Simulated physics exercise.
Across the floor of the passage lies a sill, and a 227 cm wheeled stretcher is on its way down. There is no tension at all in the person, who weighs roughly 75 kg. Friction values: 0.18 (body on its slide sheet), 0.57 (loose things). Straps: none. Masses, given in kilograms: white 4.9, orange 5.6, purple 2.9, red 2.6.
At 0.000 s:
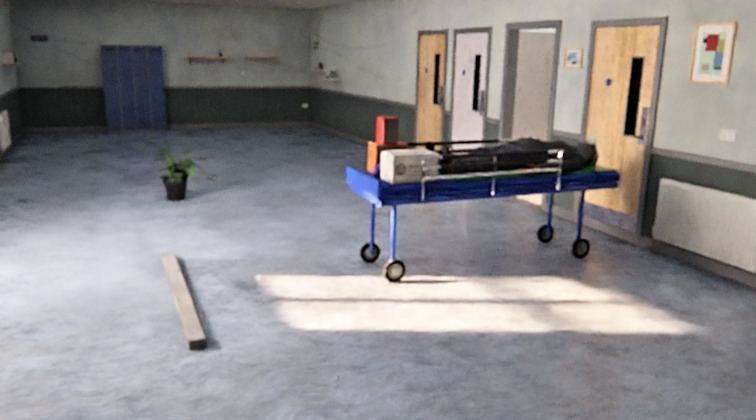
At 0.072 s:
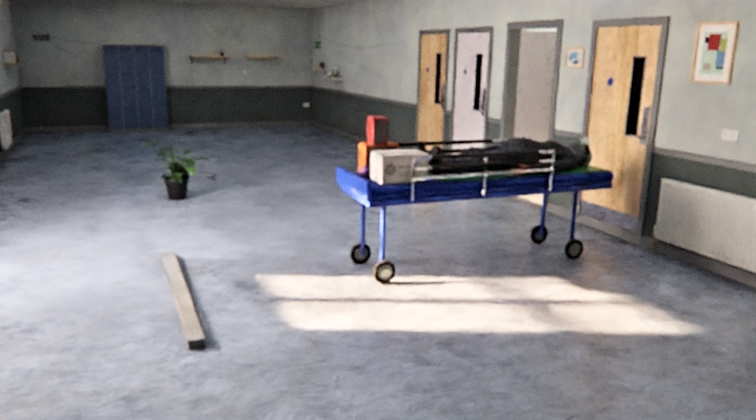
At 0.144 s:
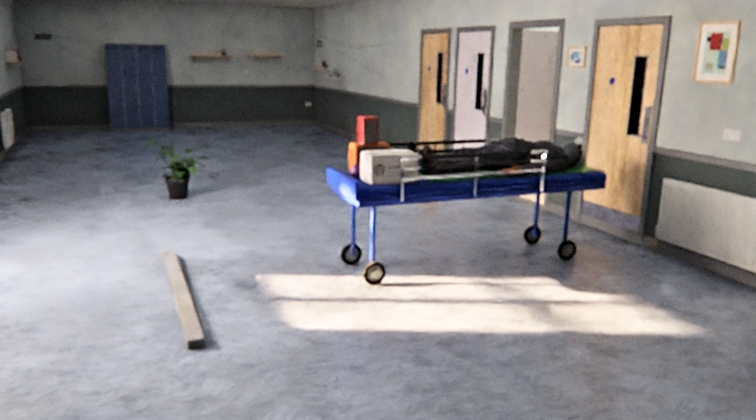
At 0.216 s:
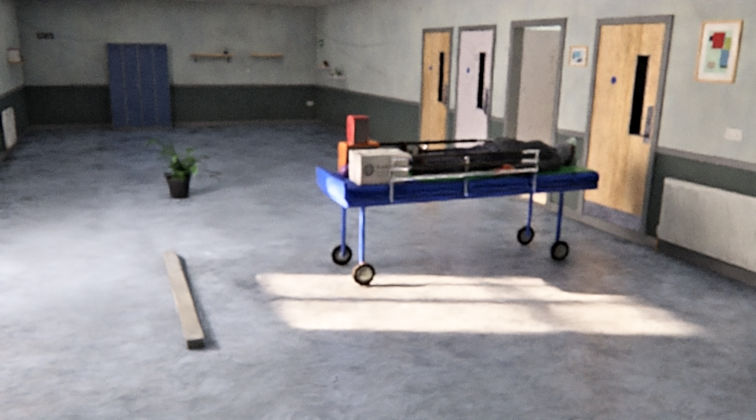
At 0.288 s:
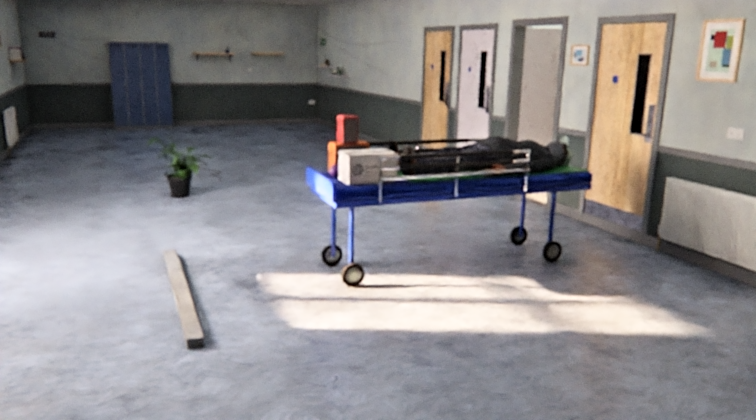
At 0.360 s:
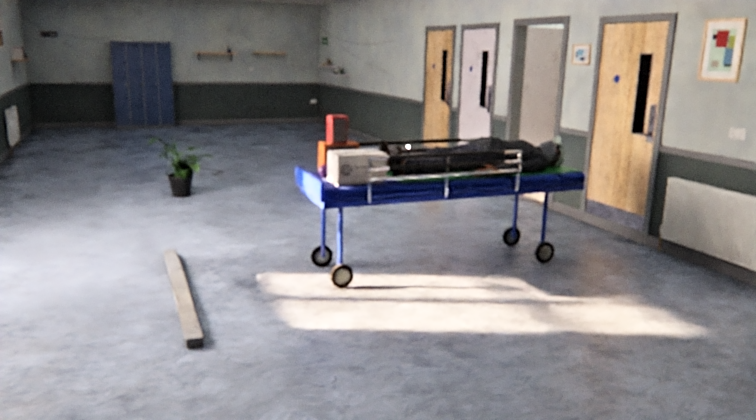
At first, a blue wheeled stretcher carrying a dark, still body shape, a pale box and red-orange items stands right of centre in a sunlit room. It then rolls slowly leftward across the floor, its load riding along, drawing nearer to the plank on the floor while the potted plant stays put.
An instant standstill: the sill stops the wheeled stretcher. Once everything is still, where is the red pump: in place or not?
In place.
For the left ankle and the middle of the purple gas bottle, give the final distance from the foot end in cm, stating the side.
Left ankle 50 short, purple gas bottle 20 short.
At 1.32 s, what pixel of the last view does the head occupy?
I'd put it around pixel (431, 162).
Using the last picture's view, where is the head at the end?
Near (421, 163).
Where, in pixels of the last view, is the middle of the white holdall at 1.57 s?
At that moment it is near (202, 175) in the last picture's view.
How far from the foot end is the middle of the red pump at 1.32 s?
Around 15 cm shy of the mark.
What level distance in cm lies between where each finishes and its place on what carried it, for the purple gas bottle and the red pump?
Purple gas bottle 5 and red pump 15.
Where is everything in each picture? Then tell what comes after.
The first frame shows red pump (387, 130); 0 cm covered, 143 to go.
The second frame shows red pump (378, 130); 9 cm covered, 135 to go.
The third frame shows red pump (368, 130); 18 cm covered, 126 to go.
The fourth frame shows red pump (358, 130); 27 cm covered, 117 to go.
The fifth frame shows red pump (348, 129); 35 cm covered, 108 to go.
The sixth frame shows red pump (337, 129); 44 cm covered, 99 to go. Speed about 1.2 m/s.
It happens at 1.17 s.
After 1.32 s the red pump is 16 cm short of the foot end, tilted 0°, near (185, 133) in the last picture's view; the purple gas bottle 24 cm short of the foot end, tilted 0°.
After 1.57 s the red pump is 13 cm short of the foot end, tilted 0°, near (181, 133) in the last picture's view.
After 1.87 s the red pump is 13 cm short of the foot end, tilted 0°, near (181, 133) in the last picture's view.
Final state at 2.1 s, white holdall stays on; orange monitor stays on; purple gas bottle stays on; red pump stays on; left ankle stops short of the foot end.
